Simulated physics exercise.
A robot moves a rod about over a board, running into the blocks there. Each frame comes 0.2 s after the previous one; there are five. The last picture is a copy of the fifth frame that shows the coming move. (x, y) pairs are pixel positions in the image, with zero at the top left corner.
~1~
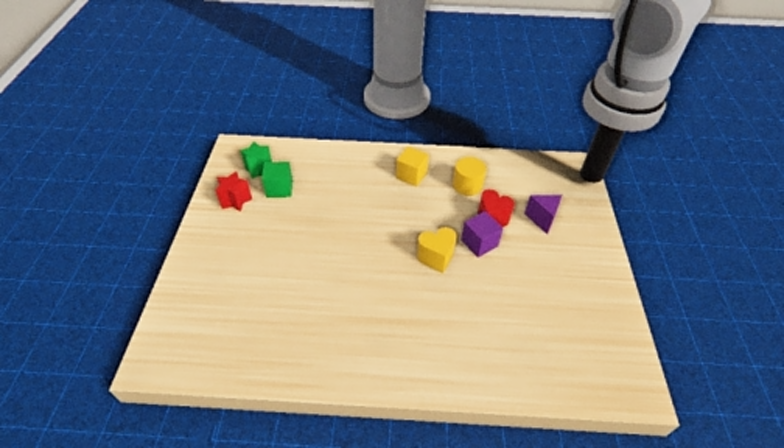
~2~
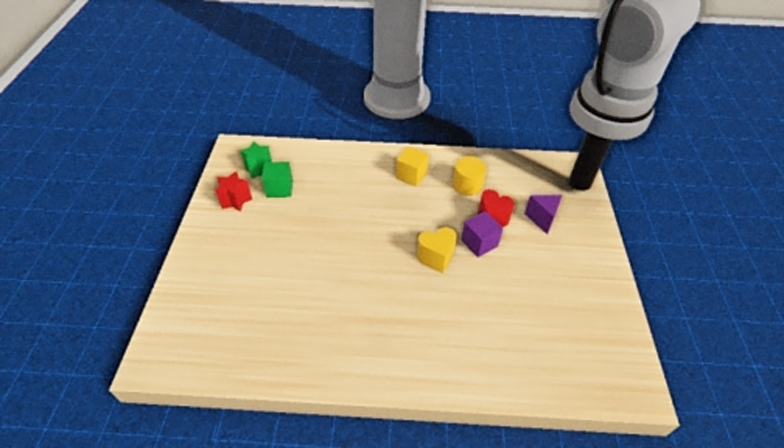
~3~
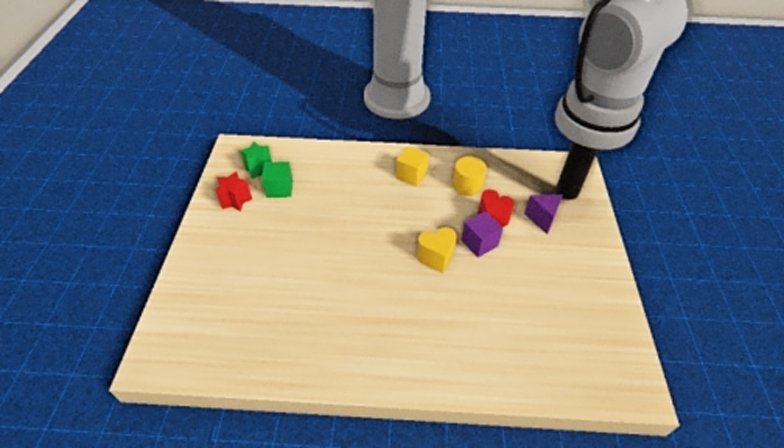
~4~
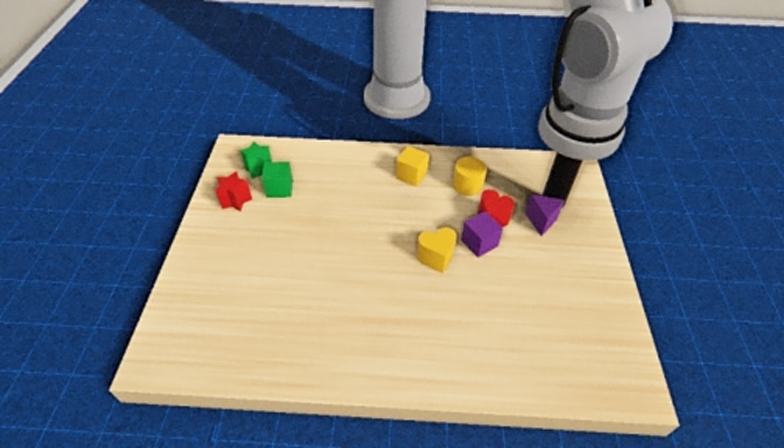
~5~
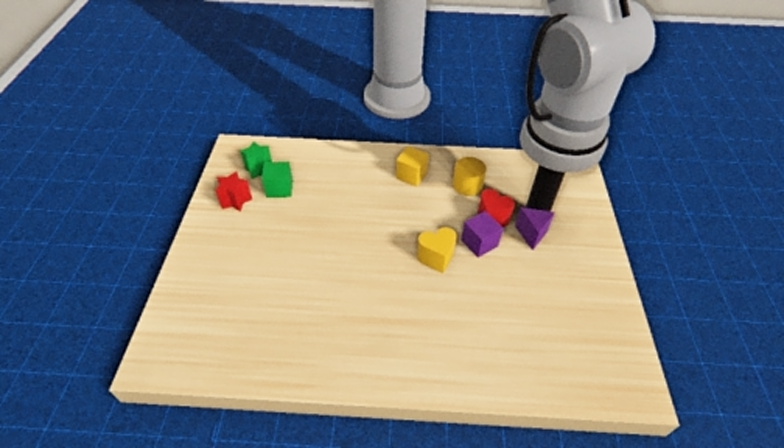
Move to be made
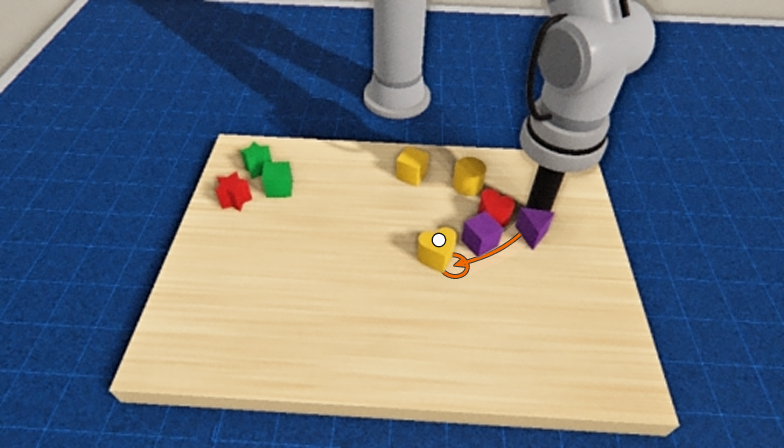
In the video, a robot arm moves a dark rod down and left from the upper right corner of a wooden board, nudging a purple triangular block slightly down and left while the other colored blocks stay still.
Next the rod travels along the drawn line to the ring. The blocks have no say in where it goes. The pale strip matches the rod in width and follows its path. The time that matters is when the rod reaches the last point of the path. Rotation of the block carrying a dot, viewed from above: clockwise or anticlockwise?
Viewed from overhead, the block carrying a dot winds up turned anticlockwise.
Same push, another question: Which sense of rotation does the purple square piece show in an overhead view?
From above, the turn goes clockwise.
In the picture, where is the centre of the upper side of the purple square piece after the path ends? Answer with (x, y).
At pixel (453, 224).
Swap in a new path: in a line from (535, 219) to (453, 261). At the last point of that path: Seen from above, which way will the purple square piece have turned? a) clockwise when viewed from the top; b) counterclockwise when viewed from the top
Option a.
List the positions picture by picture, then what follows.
The first frame shows rod tip at (591, 175); block tops, yellow heart block at (439, 240); purple square piece at (484, 225); red heart block at (497, 201); purple three-sided block at (549, 202).
The second frame shows rod at (580, 183); blocks unchanged.
The third frame shows rod at (567, 192); blocks unchanged.
The fourth frame shows rod at (553, 202); purple three-sided block at (548, 204).
The fifth frame shows rod at (538, 217); yellow heart block at (439, 240); purple square piece at (484, 225); red heart block at (497, 201); purple three-sided block at (538, 217).
Path on the board, from (535, 219) over (515, 239) and (488, 255) to (454, 265); the dot is on the yellow heart block.
On the path given first. One third of the way, rod at (516, 233); purple three-sided block at (529, 239), turned 25° anticlockwise.
Two thirds of the way, rod at (489, 249); yellow heart block at (433, 240), turned 15° anticlockwise; purple square piece at (466, 227), turned 55° clockwise; purple three-sided block at (528, 244), turned 40° anticlockwise.
At the end, rod at (455, 259); yellow heart block at (428, 239), turned 30° anticlockwise; purple square piece at (453, 224), turned 100° clockwise; red heart block in place; purple three-sided block at (528, 244), turned 40° anticlockwise.
